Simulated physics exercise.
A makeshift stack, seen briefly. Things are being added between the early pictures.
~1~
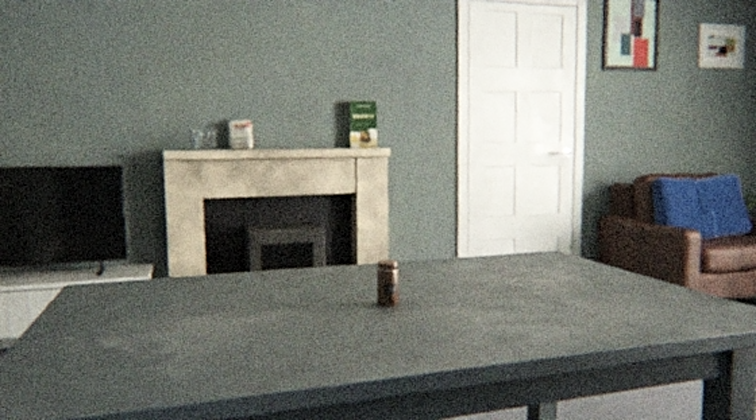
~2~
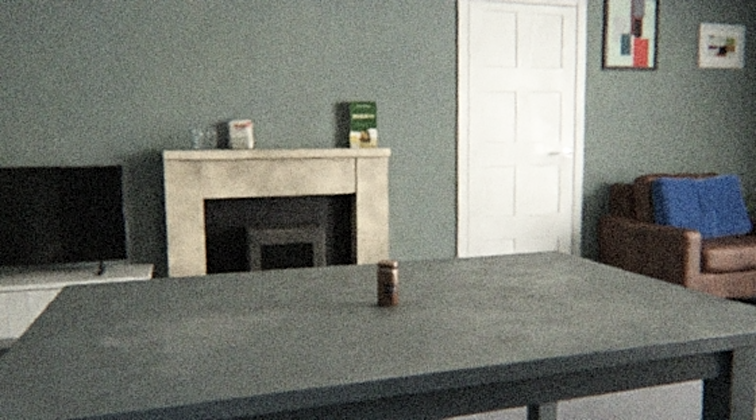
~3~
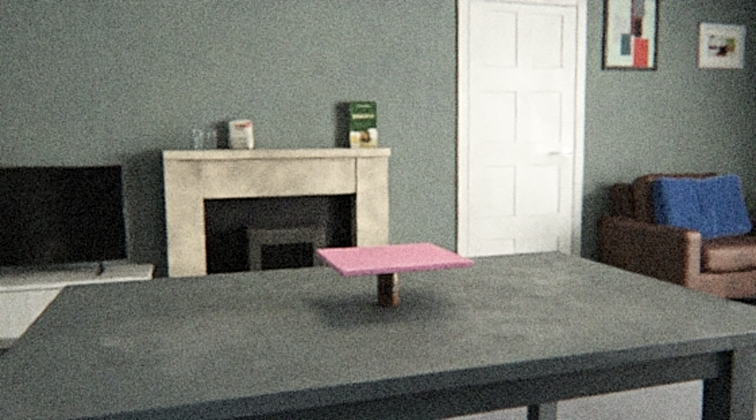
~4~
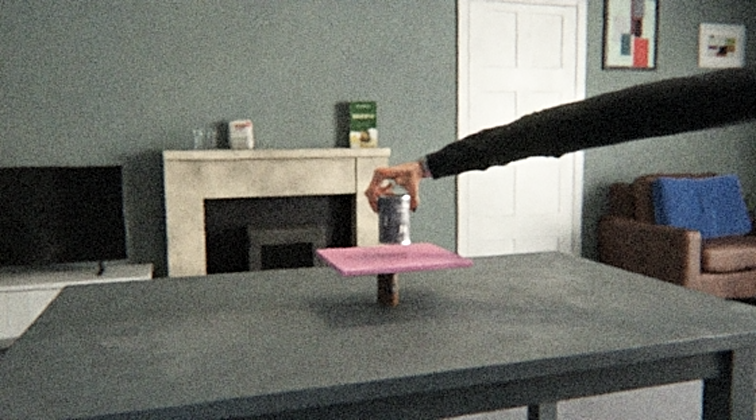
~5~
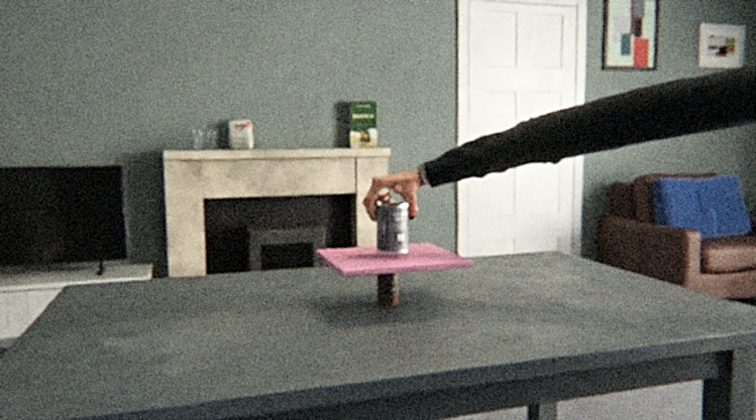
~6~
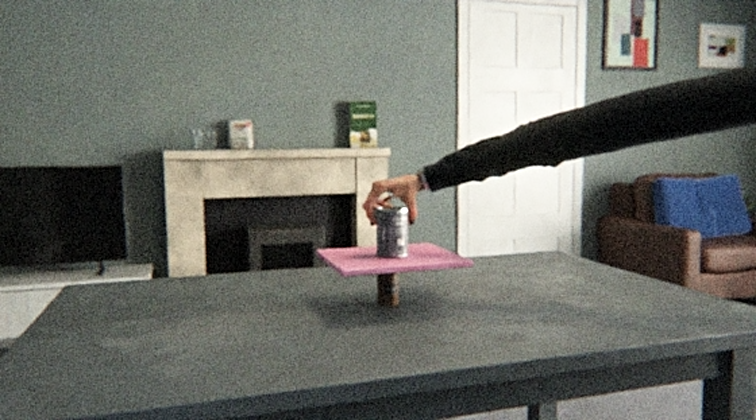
A dark-sleeved arm reaches in from the right over a dark grey table in a living room, seen by a still camera from just above table height. A small brown shaker stands mid-table, with a pale fireplace and black television behind to the left, a white door and brown sofa right. A pink board appears on the shaker, then the hand lowers a grey tin slightly onto it and keeps hold.
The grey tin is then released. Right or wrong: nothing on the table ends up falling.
Right.
Then, 0.20 s after the last picture, nothing has stirred.
Then, 0.60 s after the last picture, grey tin resting near (392, 232).
At rest, all 3 in place. Seen from the same camera at the end, grey tin near (392, 232). The stack holds.
